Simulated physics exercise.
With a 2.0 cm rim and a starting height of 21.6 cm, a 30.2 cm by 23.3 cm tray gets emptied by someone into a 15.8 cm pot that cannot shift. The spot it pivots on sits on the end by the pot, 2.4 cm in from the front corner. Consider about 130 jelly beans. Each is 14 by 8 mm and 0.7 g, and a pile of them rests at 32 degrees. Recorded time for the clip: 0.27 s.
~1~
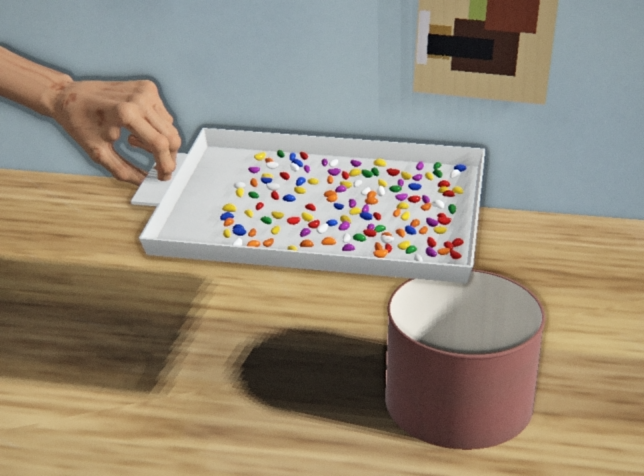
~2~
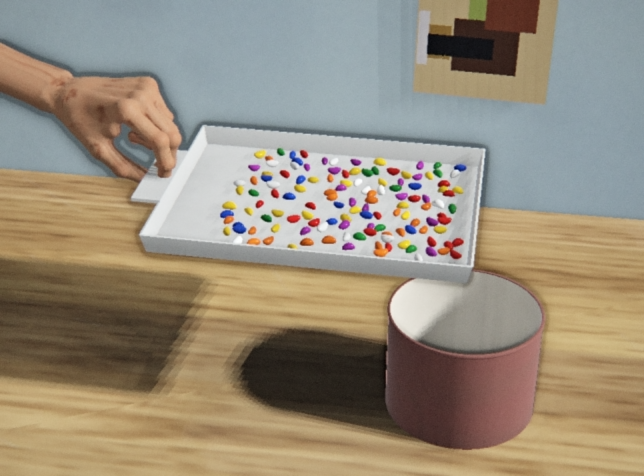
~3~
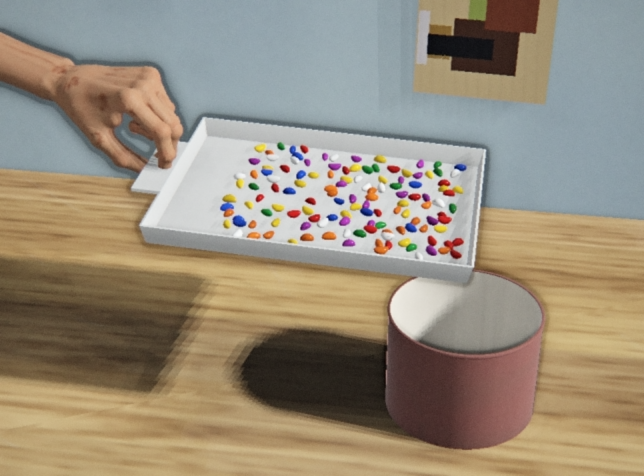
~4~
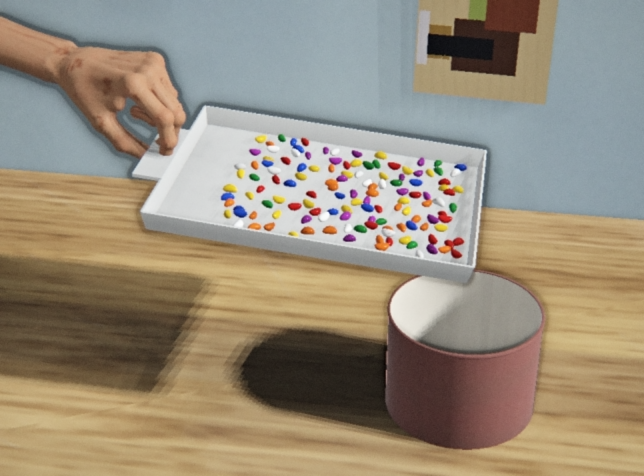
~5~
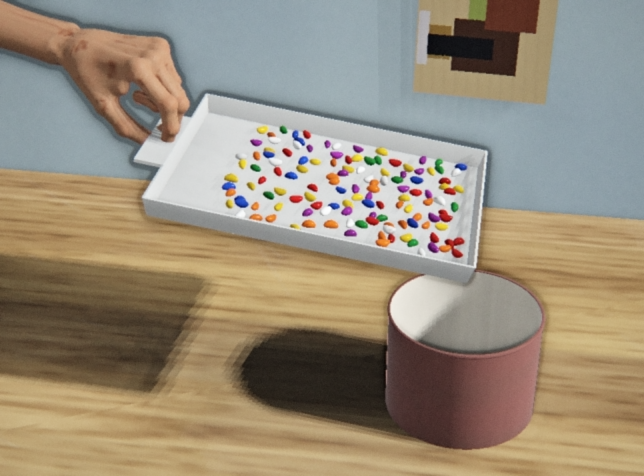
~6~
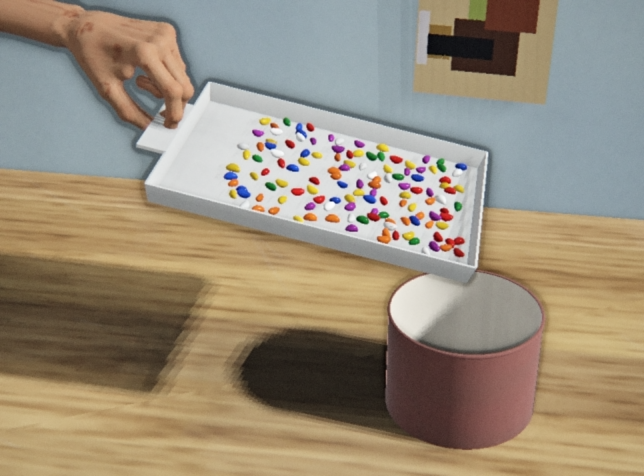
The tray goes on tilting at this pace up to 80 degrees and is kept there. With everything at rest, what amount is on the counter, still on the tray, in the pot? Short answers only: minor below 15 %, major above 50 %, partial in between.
Outcome: Counter: My guess is a sizable share of the pieces, tray: My guess is a sizable share of the pieces, pot: My guess is a sizable share of the pieces.
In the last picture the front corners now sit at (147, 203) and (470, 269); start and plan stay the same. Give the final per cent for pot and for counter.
Split: Pot = 0, counter = 90.
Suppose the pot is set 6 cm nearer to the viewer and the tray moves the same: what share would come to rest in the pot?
20 %.
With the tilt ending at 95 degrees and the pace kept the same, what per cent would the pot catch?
It would be near 50 per cent.
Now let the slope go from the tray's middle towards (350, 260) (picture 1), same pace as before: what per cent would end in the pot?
That would be close to 0 per cent.
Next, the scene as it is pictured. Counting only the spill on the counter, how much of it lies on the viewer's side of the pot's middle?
About 10 percent of the spill.
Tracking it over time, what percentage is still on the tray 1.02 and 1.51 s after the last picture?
First 95, then 90.
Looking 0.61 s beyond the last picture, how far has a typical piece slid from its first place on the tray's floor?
Displacement on the tray: About 10 cm.
Then, 0.61 s after the last picture, tilt 43 degrees; the tray holds 100 %, the pot 0 %.
Then, 1.02 s after the last picture, tilt 65 degrees; the tray holds 95 %, the pot 0 %.
Then, 1.51 s after the last picture, tilt 80 degrees; the tray holds 90 %, the pot 0 %.
In the end, counter 25 %, tray 40 %, pot 35 %.
